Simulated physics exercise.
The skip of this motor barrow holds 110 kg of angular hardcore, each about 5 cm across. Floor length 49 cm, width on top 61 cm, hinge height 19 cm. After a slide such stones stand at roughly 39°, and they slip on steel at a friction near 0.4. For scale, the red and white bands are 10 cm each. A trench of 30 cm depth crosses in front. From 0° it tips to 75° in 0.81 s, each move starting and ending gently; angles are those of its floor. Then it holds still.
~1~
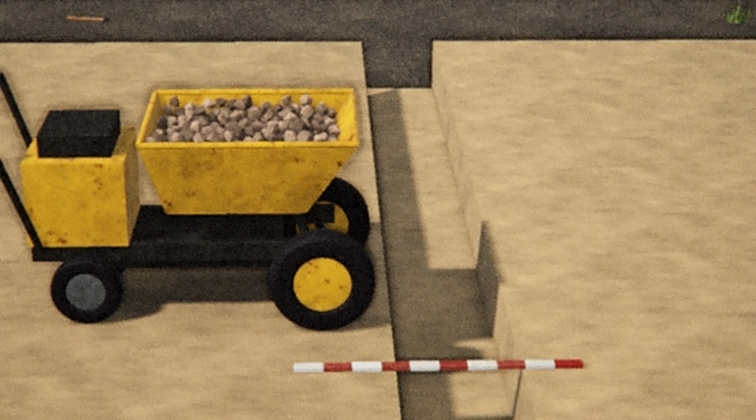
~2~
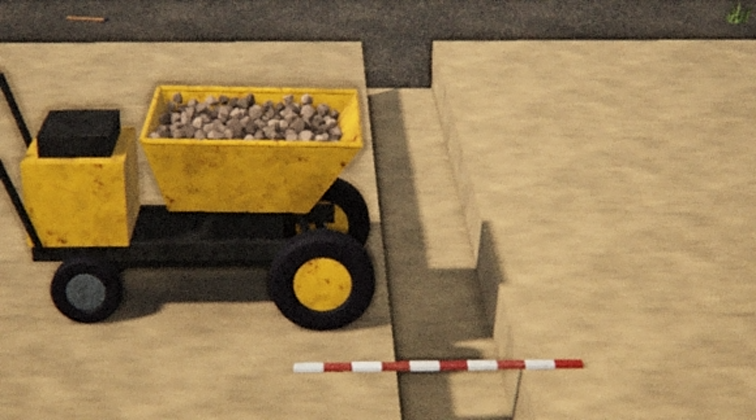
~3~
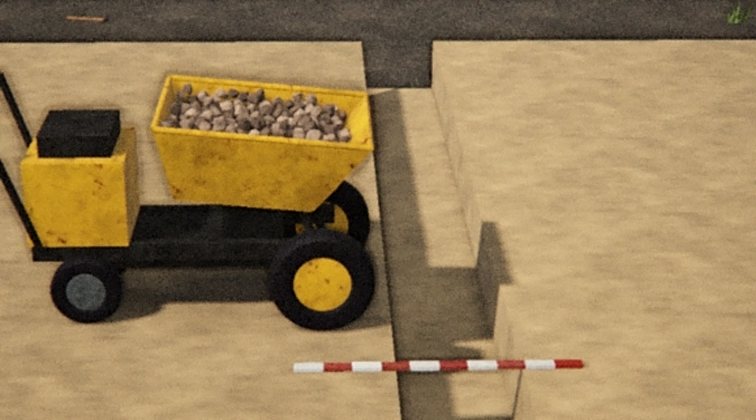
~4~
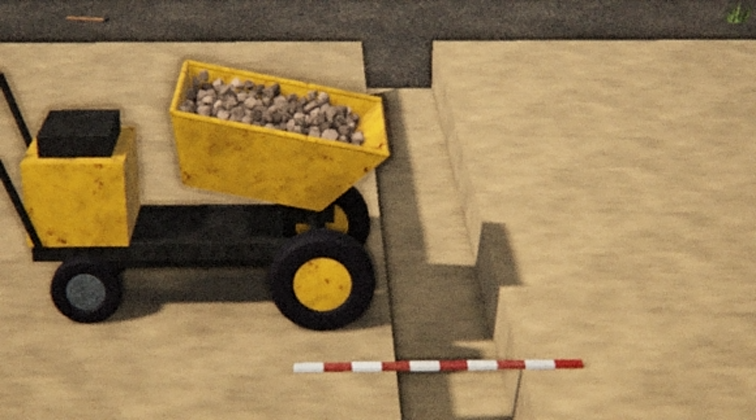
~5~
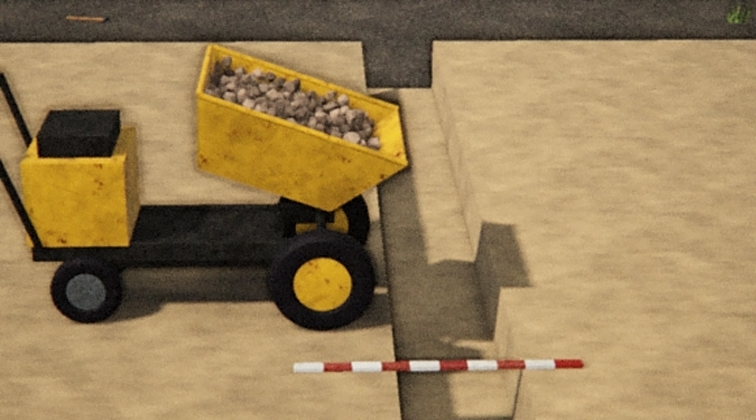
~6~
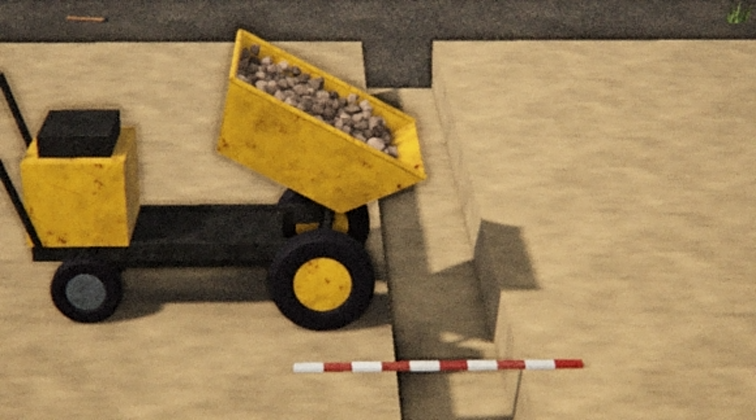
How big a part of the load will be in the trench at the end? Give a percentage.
About 53 per cent.
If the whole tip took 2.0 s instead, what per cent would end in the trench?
Then about 65 per cent.
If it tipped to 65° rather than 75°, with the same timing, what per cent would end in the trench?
Then about 20 per cent.
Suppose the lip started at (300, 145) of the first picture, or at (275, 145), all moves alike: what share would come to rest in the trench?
About 85 and 100 per cent.
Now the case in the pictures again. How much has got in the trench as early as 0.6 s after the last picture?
Some 10 per cent.
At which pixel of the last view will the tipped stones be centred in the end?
Their middle is at about (496, 310).
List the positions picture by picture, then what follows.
The skip is at 0°, its lip at (357, 145); the top of the load is at (266, 107), in the first picture.
Lip at (361, 145), floor tilted 2°, highest stones at (242, 109), in the second picture.
Lip at (372, 149), floor tilted 6°, highest stones at (205, 104), in the third picture.
Lip at (388, 154), floor tilted 12°, highest stones at (212, 90), in the fourth picture.
Lip at (407, 164), floor tilted 20°, highest stones at (229, 78), in the fifth picture.
Lip at (425, 178), floor tilted 29°, highest stones at (249, 66), in the sixth picture.
Then, 0.3 s after the last picture the floor is at 64°, 100 % in the skip; the foremost stones are at (469, 212).
Then, 0.6 s after the last picture the floor is at 75°, 63 % in the skip, 8 % in the trench, 29 % past the trench; the foremost stones are at (592, 307).
Then, 0.9 s after the last picture the floor is at 75°, 30 % in the skip, 21 % in the trench, 49 % past the trench; the foremost stones are at (747, 294).
Then, 2.9 s after the last picture the floor is at 75°, 0 % in the skip, 53 % in the trench, 47 % past the trench; the foremost stones are past the picture's edge.
